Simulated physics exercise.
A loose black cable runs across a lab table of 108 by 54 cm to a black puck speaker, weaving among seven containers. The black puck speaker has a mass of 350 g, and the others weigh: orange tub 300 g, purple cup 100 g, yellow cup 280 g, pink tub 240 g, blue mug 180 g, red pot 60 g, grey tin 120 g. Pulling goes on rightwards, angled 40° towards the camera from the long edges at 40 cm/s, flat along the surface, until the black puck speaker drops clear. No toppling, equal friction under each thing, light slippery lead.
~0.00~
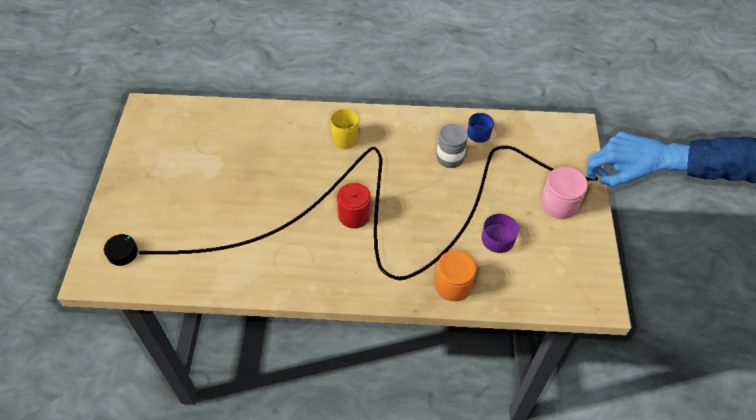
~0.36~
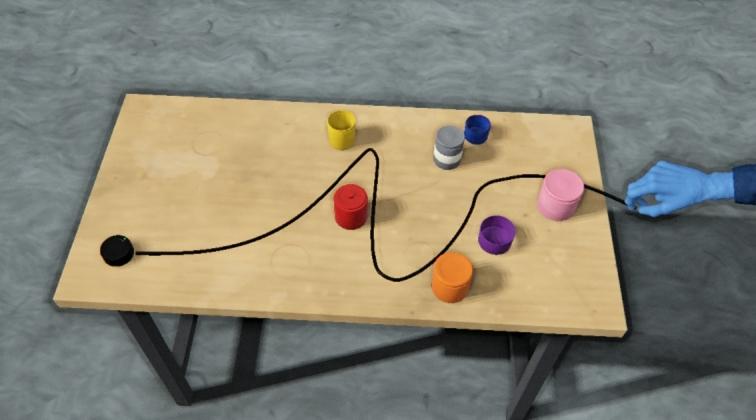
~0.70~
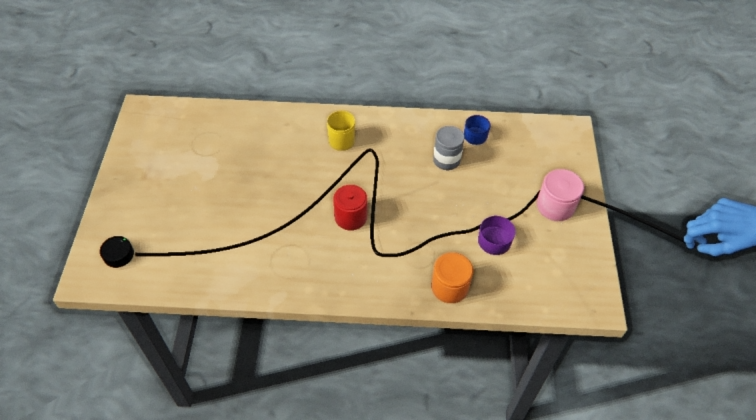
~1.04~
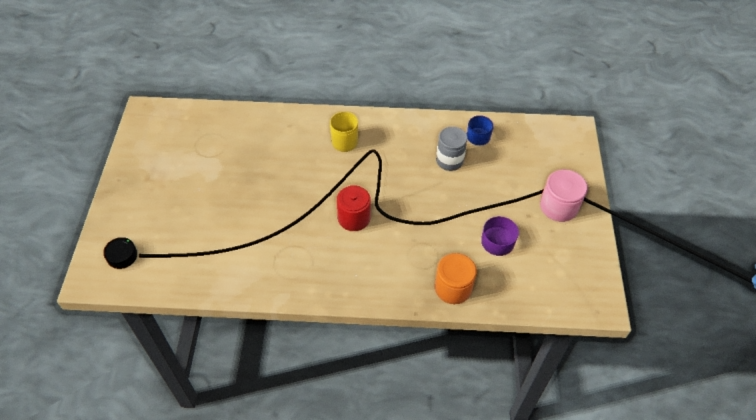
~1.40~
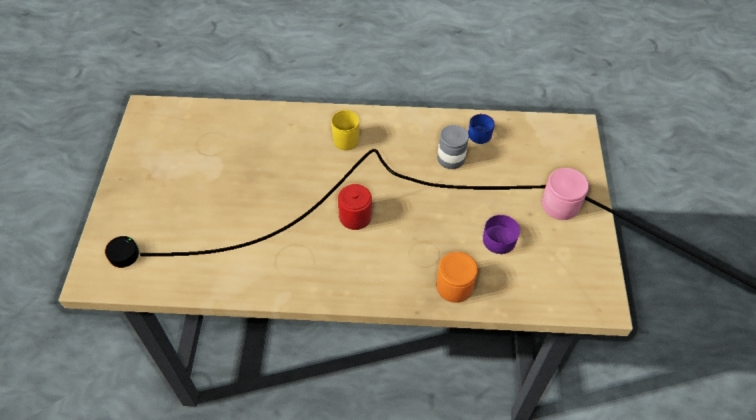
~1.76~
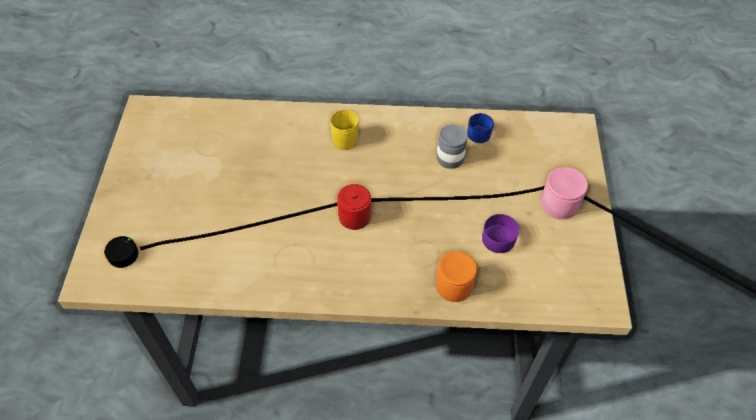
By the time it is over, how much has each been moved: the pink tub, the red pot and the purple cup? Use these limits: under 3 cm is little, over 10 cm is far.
Pink tub moved far, red pot moved far, purple cup moved a medium amount.
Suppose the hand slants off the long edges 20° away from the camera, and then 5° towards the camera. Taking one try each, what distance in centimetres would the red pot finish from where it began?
First try roughly 4 cm, second try roughly 8 cm.
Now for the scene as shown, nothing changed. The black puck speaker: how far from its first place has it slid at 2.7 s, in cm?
I reckon some 28 cm.
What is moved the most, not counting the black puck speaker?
Looks like the pink tub.
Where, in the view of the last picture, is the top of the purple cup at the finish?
I'd say roughly (519, 260) in the last view.
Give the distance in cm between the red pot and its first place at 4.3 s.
Roughly 12 cm.
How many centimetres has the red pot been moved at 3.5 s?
About 12 cm.
At 2.7 s, the black puck speaker has slid 27 cm. Moved, pink tub 15 cm, red pot 9 cm, purple cup 5 cm.
At 3.5 s, the black puck speaker has slid 57 cm. Moved, pink tub 16 cm, red pot 13 cm, purple cup 5 cm.
At 4.3 s, the black puck speaker has slid 88 cm. Moved, pink tub 18 cm, red pot 13 cm, purple cup 8 cm.
At 4.9 s, the black puck speaker is off the top. Moved, pink tub 18 cm at (577, 260), red pot 13 cm at (384, 243), purple cup 8 cm at (519, 260).
